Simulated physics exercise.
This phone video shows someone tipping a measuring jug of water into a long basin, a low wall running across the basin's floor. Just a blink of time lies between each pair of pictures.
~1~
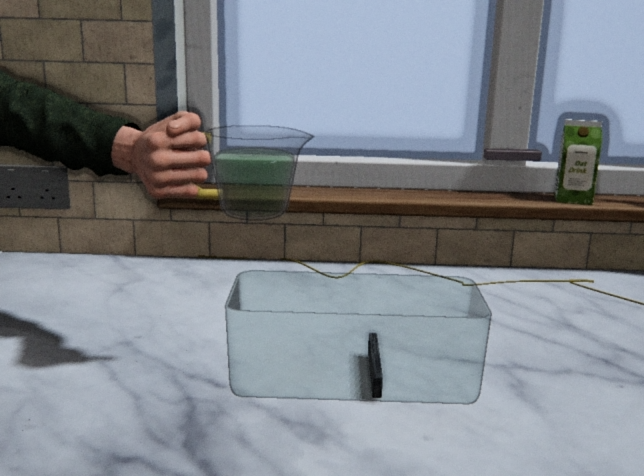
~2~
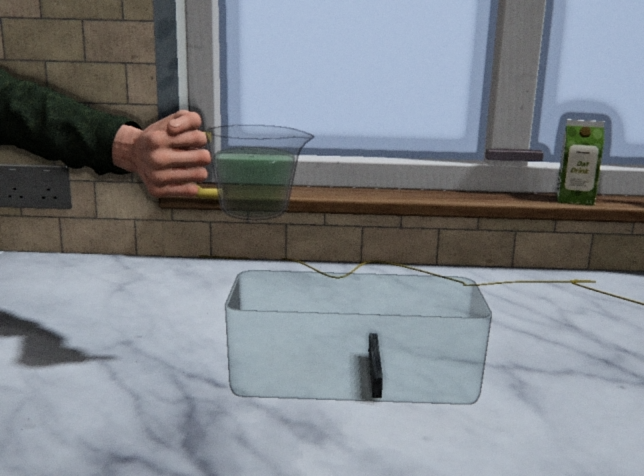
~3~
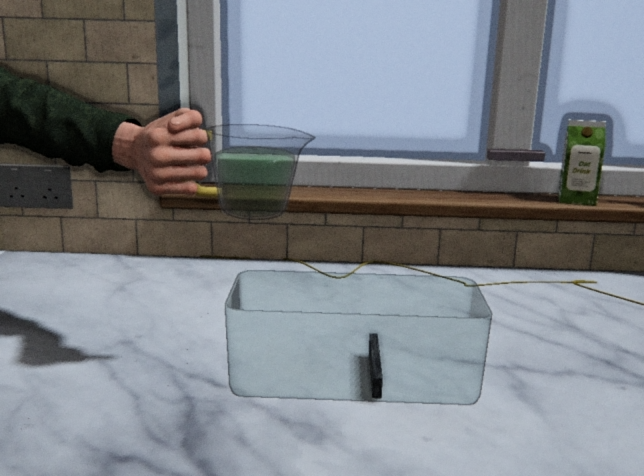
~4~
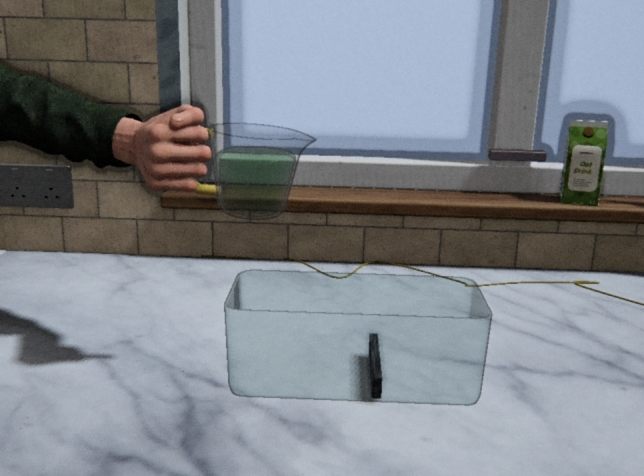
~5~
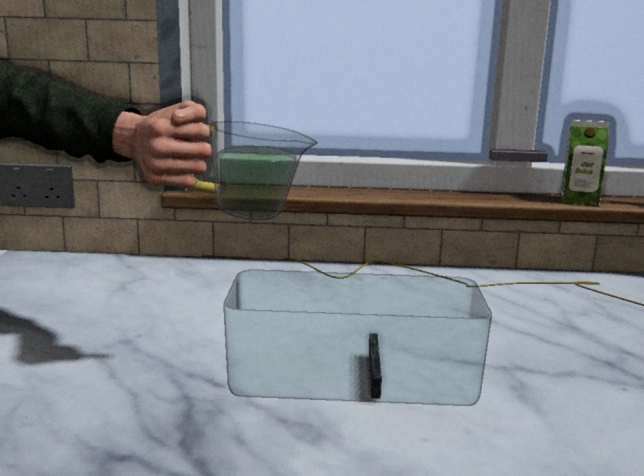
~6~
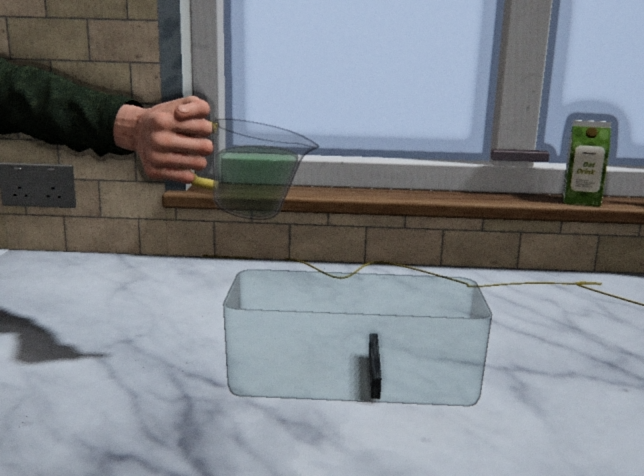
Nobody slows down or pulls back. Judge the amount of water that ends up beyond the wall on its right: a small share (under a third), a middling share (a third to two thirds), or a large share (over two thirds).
A small share.
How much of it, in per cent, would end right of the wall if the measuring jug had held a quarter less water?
About 10 %.
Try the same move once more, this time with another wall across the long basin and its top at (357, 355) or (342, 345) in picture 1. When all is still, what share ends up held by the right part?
First try 55 per cent, second try 75 per cent.
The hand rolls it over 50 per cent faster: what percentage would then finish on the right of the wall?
About 10 %.
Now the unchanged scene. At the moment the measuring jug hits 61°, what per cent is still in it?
I'd put it near 80 %.
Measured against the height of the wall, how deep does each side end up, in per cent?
On the left it is 50 per cent, on the right 10.
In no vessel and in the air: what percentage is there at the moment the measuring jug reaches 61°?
Around 15 %.
A moment on, the measuring jug is tipped part way and 80 per cent is still to pour, 2 is left of the wall and 0 right of it.
Next, the measuring jug is tipped on its side and 19 per cent is still to pour, 55 is left of the wall and 5 right of it.
Then the measuring jug is tipped on its side and 1 per cent is still to pour, 86 is left of the wall and 9 right of it.
Later the measuring jug is tipped on its side and 0 per cent is still to pour, 86 is left of the wall and 11 right of it.
In the end 86 per cent lies left of the wall, 11 right of it and 3 outside.
